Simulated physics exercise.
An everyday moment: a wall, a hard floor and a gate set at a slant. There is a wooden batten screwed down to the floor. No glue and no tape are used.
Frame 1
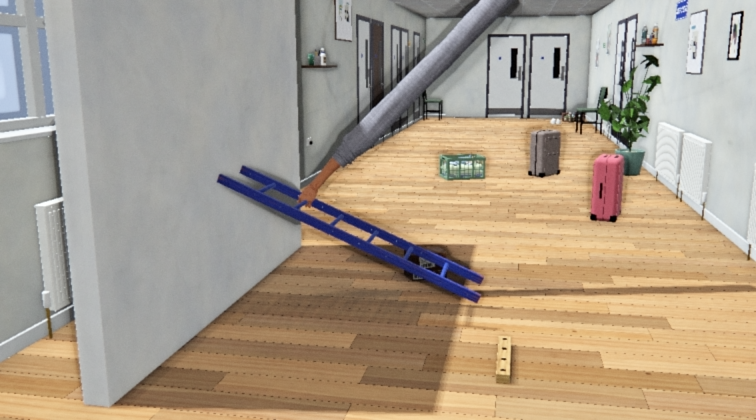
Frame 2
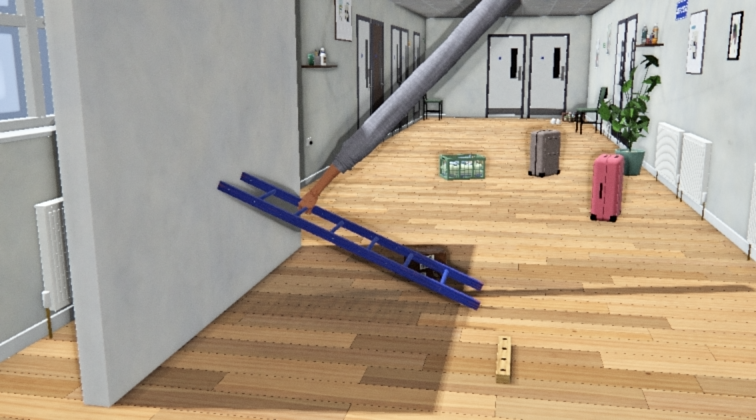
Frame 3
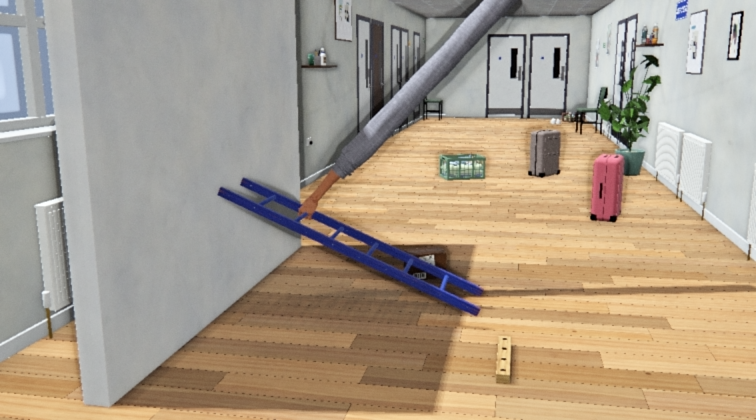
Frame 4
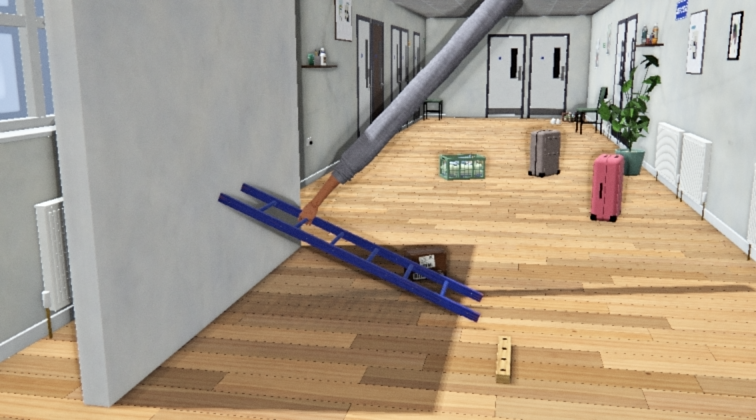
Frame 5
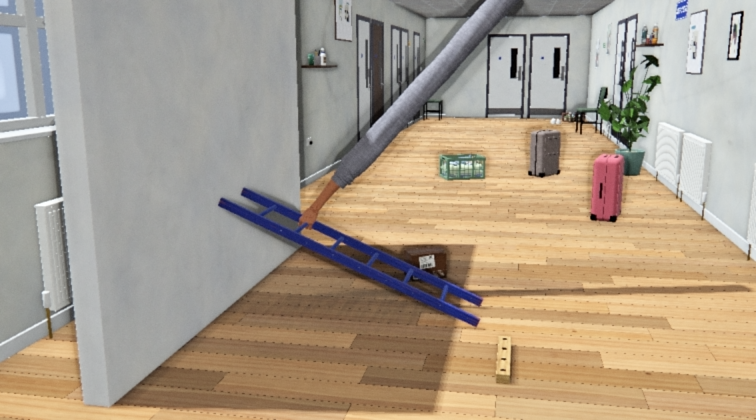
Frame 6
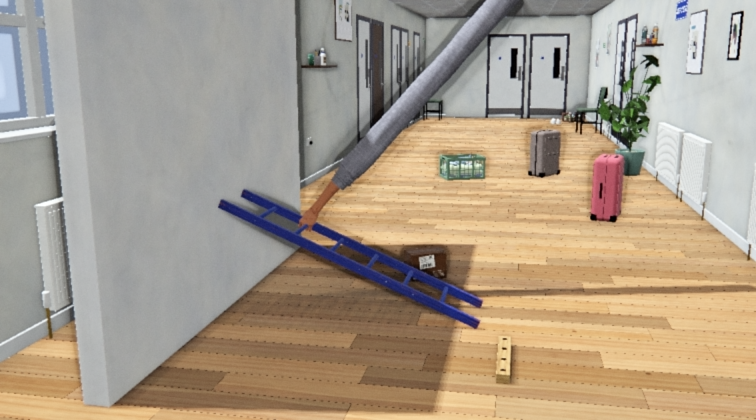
In a bright corridor with a wooden floor, a hand reaching down from above lowers a slanted blue gate slightly beside a grey partition, near a small brown parcel and a wooden batten, then keeps holding it still.
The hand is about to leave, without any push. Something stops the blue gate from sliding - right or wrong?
Wrong.
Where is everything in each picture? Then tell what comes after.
In the first frame, still on the way; blue gate (353, 230); batten (504, 358).
In the second frame, still on the way; blue gate (353, 237); brown parcel (425, 264).
In the third frame, still on the way; blue gate (353, 243); batten (504, 358).
In the fourth frame, still on the way; blue gate (353, 249); brown parcel (425, 264).
In the fifth frame, still on the way; blue gate (354, 253); batten (504, 358).
In the sixth frame, in place, still held; blue gate (354, 255); brown parcel (425, 264).
Then, 0.24 s on from there, blue gate turned 8° from its first pose near (359, 272).
In the end, the blue gate slides out and falls, near (364, 306); the other things unmoved.
